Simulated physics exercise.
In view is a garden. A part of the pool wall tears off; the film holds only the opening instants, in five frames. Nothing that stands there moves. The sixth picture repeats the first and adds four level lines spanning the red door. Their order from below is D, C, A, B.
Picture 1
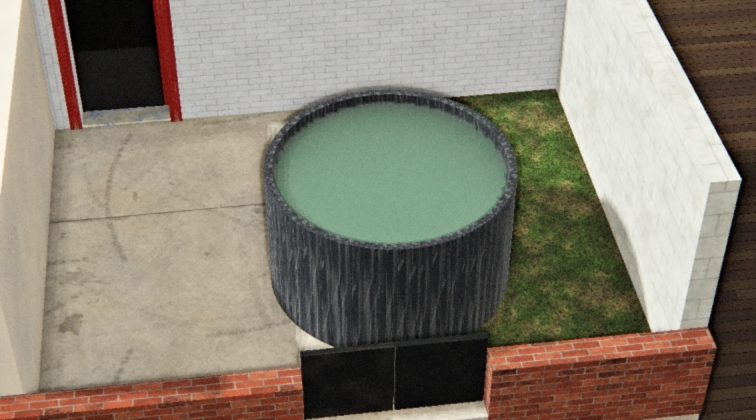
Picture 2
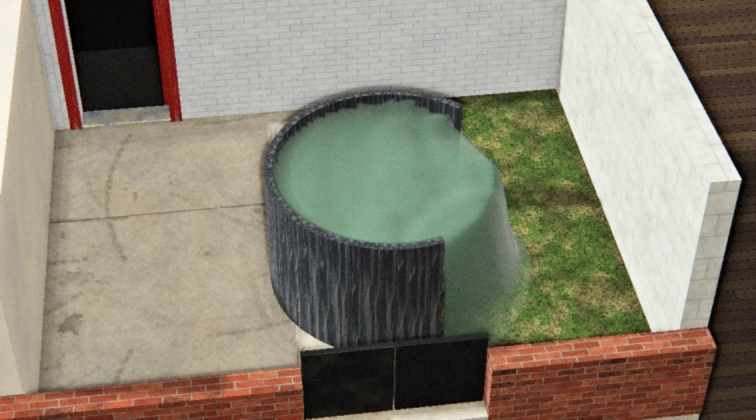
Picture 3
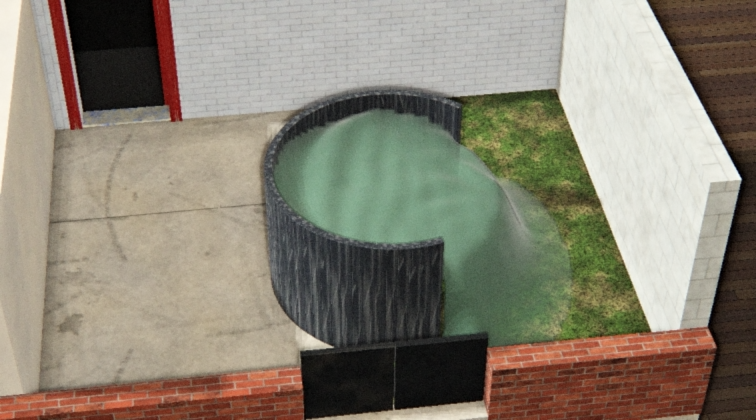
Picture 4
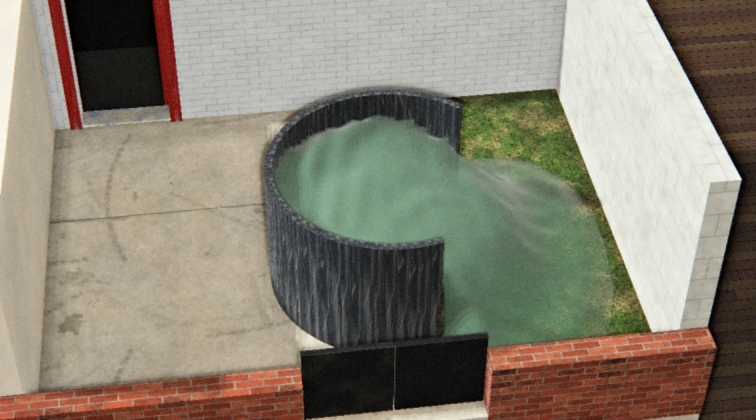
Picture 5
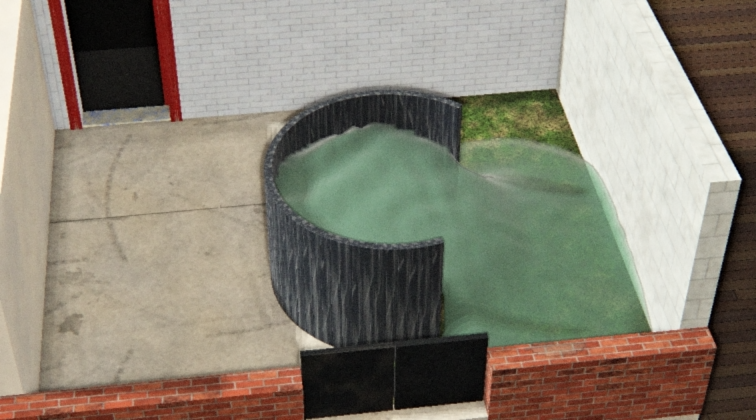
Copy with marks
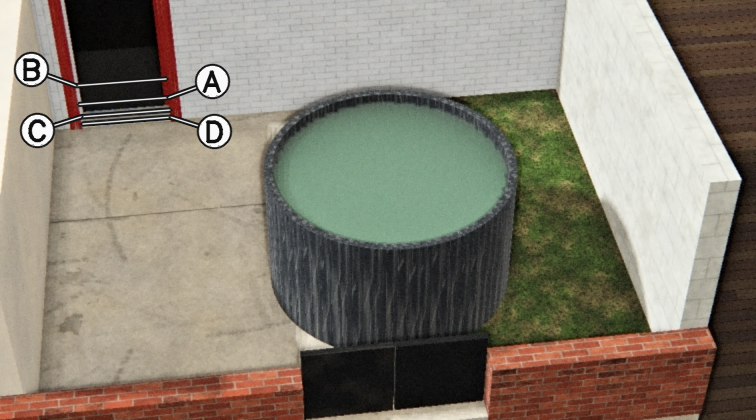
In a walled garden, the round pool's right side vanishes and green water spreads rightward over the grass.
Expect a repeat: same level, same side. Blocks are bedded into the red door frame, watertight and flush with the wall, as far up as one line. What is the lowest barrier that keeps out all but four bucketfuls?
Choose A.
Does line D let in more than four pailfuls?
Yes.
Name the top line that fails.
C.
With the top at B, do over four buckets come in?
No, that is safe.
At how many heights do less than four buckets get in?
Two of the four.
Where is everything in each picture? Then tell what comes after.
In the first picture, water in the pool at rest, its middle at (391, 171); foot of the red doorway at (127, 124); shut gate at (394, 353).
In the second picture, 3 % of the ground under water, visible out to (506, 307).
In the third picture, 10 % of the ground under water, visible out to (530, 210).
In the fourth picture, 17 % of the ground under water, visible out to (538, 170).
In the fifth picture, 25 % of the ground under water, visible out to (549, 149).
In white, A at (123, 101); B at (121, 82); C at (125, 113); D at (126, 120); from the bottom up D, C, A, B.
Choosing A, nothing gets over.
Choosing B, nothing gets over.
Choosing C, about 12 bucketfuls get in.
Choosing D, dozens of bucketfuls pour in.
